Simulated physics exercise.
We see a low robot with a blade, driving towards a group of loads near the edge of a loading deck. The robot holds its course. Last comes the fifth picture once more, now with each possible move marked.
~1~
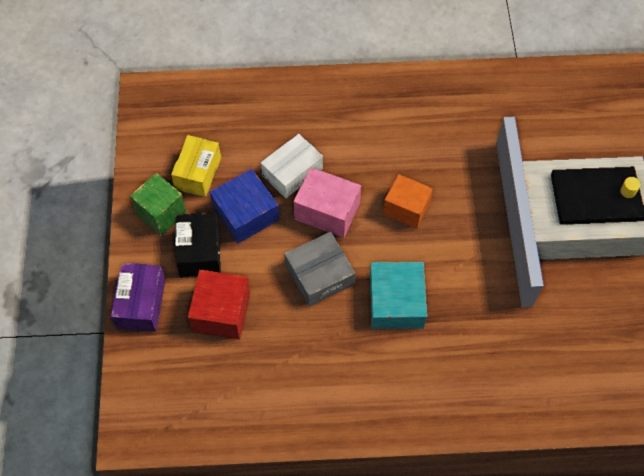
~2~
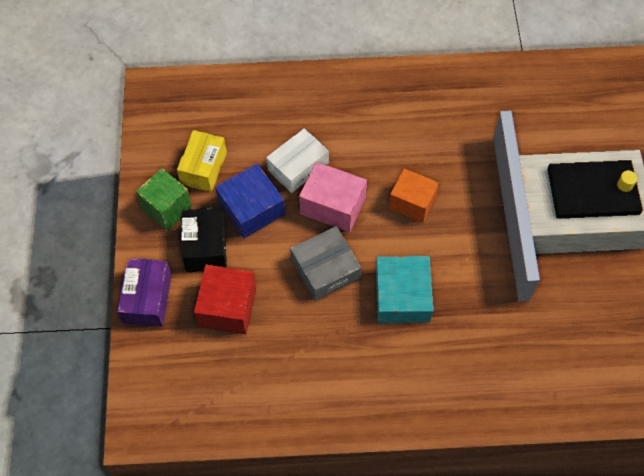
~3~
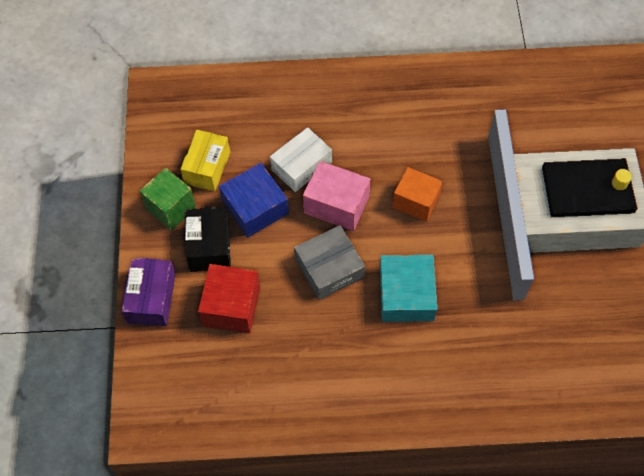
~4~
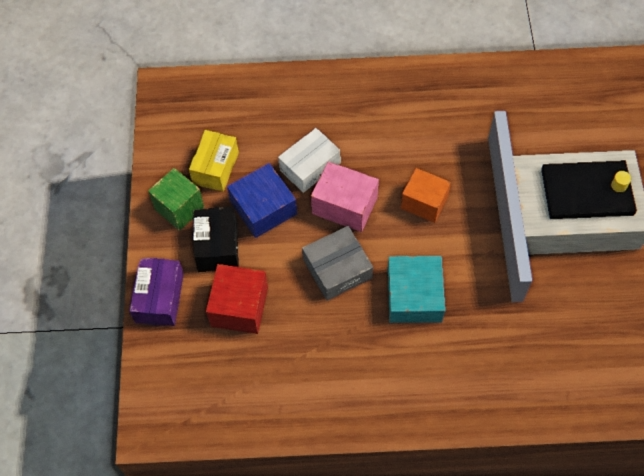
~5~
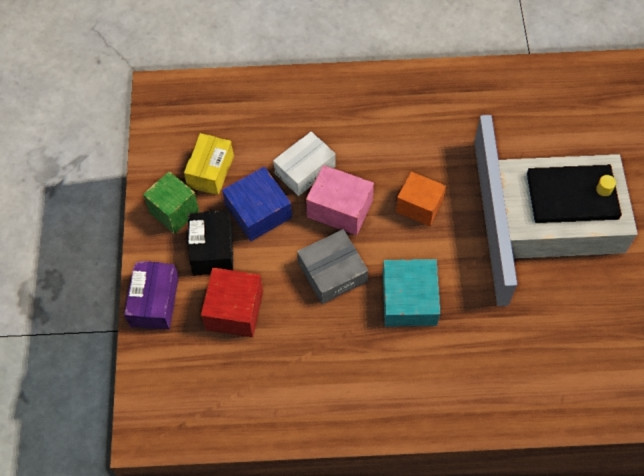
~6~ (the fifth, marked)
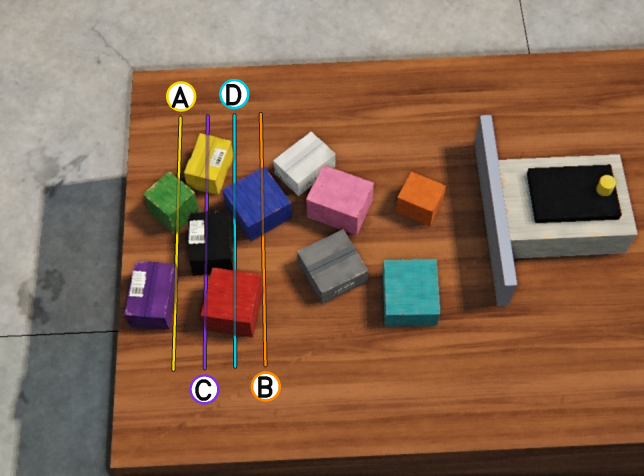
A low, pale machine with a black top and an upright grey blade is on the right of a wooden deck above grey concrete, seen from high overhead. Scattered boxes sit to the left, purple, green, yellow, black, red, blue and white, with pink, grey, turquoise and orange nearer the blade. The machine creeps left, slightly narrowing the gap to the motionless boxes, while the view shifts slightly.
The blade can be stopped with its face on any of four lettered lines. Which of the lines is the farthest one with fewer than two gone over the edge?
Stop at B.
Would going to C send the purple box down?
Yes.
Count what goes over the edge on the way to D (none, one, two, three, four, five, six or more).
Four.
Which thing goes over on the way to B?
The green crate goes over.
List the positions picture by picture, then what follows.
In the first picture, grey box (320, 269); pink crate (328, 203); turquoise crate (398, 296).
In the second picture, robot (588, 188); green crate (165, 200).
In the third picture, robot (583, 187); white box (301, 159).
In the fourth picture, robot (582, 189); black box (216, 240).
In the fifth picture, robot (567, 193); blue crate (257, 204); orange crate (421, 199); grey box (332, 267).
On the marked copy, A at (177, 235); B at (263, 231); C at (206, 234); D at (235, 232).
Following B. Soon after the start, robot (482, 197); turquoise crate (385, 294); grey box (323, 265).
Later, robot (398, 201); green crate (155, 204); black box (185, 249).
In the end, robot (335, 204); green crate over the edge; black box (139, 246); one fallen.
As for the rest, A drops eight; C drops four; D drops four.
